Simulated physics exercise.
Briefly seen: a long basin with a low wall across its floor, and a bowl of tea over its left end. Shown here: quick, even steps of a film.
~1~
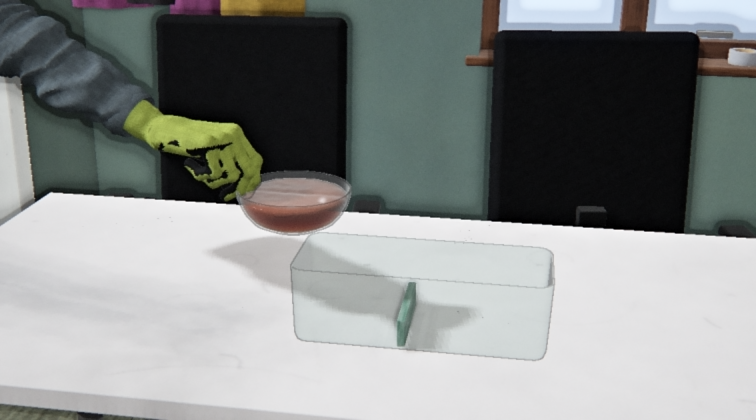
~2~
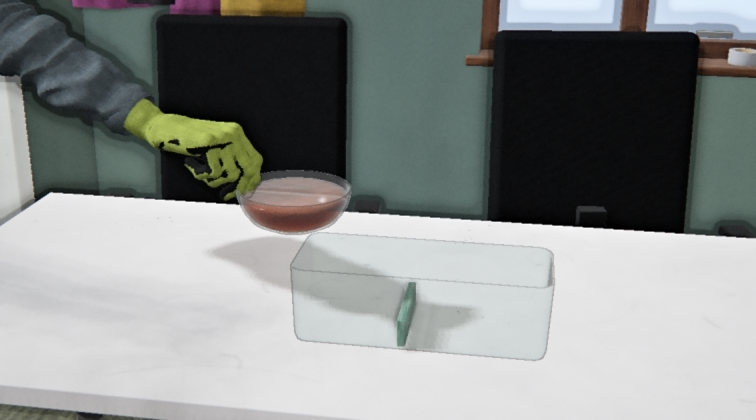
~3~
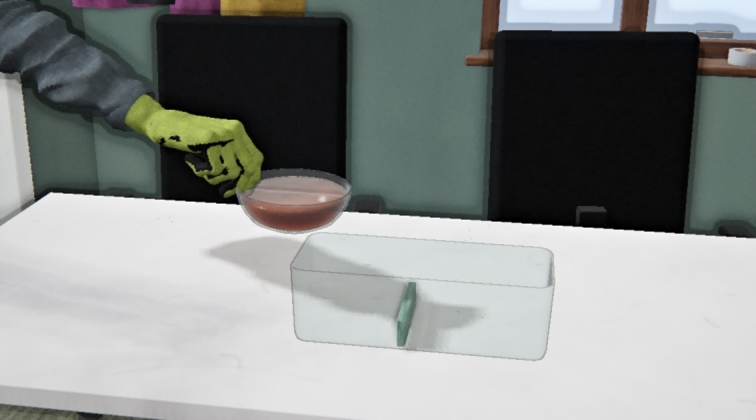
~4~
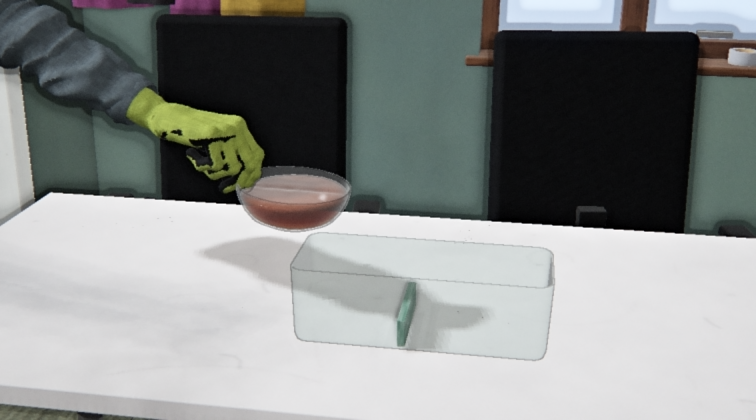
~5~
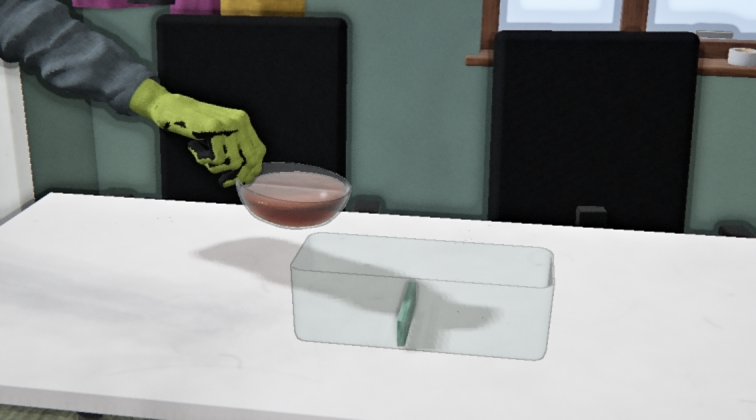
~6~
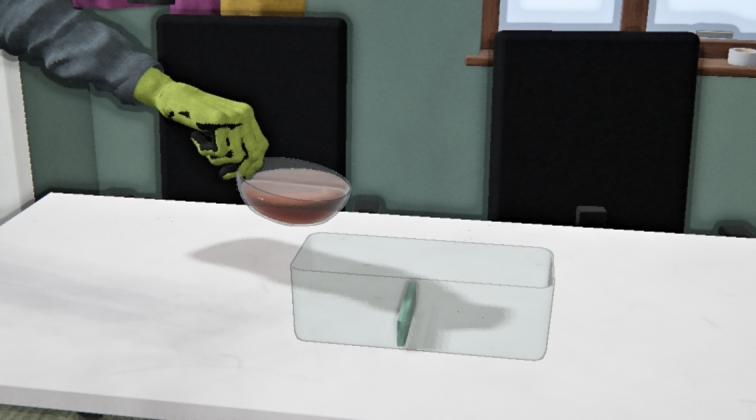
In a room with dull green walls, a fixed view looks slightly down on a white table with two black chairs behind it. A hand in a yellow-green glove, its sleeve grey, holds a clear bowl of reddish-brown tea above the left end of a long clear basin with a low green wall across its floor. The bowl stays level at first, then the hand rises slightly and tilts it gently to the right.
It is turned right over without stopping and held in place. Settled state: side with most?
The winner here is the right pocket, by the look of it.
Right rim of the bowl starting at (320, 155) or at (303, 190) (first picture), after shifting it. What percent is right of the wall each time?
It comes out at around 30 percent and then around 10 percent.
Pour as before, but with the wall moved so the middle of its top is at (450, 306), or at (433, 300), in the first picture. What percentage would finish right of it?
First try: Roughly 10 per cent; second try: 5 per cent.
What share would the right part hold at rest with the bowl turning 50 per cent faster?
Around 75 per cent ends up there.
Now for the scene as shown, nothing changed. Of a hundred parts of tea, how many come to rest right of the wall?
That works out to roughly 70 percent.
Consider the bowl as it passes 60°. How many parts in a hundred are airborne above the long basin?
Near 40 parts in a hundred.
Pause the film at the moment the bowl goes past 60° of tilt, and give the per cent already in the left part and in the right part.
I'd put the left part near 15 per cent and the right part near 10.
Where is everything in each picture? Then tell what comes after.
In the first frame, it leans 0°; its right rim is at (349, 193); the tea meets the walls at (243, 190) and (348, 197); the long basin's rim runs from (300, 251) to (553, 269); the wall's top is at (407, 302).
In the second frame, it leans 0°; its right rim is at (349, 193); the tea meets the walls at (243, 189) and (348, 196).
In the third frame, it leans 2°; its right rim is at (349, 193); the tea meets the walls at (243, 188) and (348, 195).
In the fourth frame, it leans 4°; its right rim is at (349, 193); the tea meets the walls at (244, 186) and (348, 194).
In the fifth frame, it leans 7°; its right rim is at (349, 193); the tea meets the walls at (244, 183) and (348, 192).
In the sixth frame, it leans 11°; its right rim is at (349, 193); the tea meets the walls at (245, 179) and (349, 188).
A moment on, the tilt is 60° and 36 per cent is still to pour, 16 is left of the wall and 10 right of it.
Next, the tilt is 92° and 1 per cent is still to pour, 26 is left of the wall and 67 right of it.
Then the tilt is 99° and 0 per cent is still to pour, 31 is left of the wall and 68 right of it.
Later the tilt is 99° and 0 per cent is still to pour, 31 is left of the wall and 68 right of it.
At rest 31 per cent lies left of the wall, 68 right of it and 1 outside.
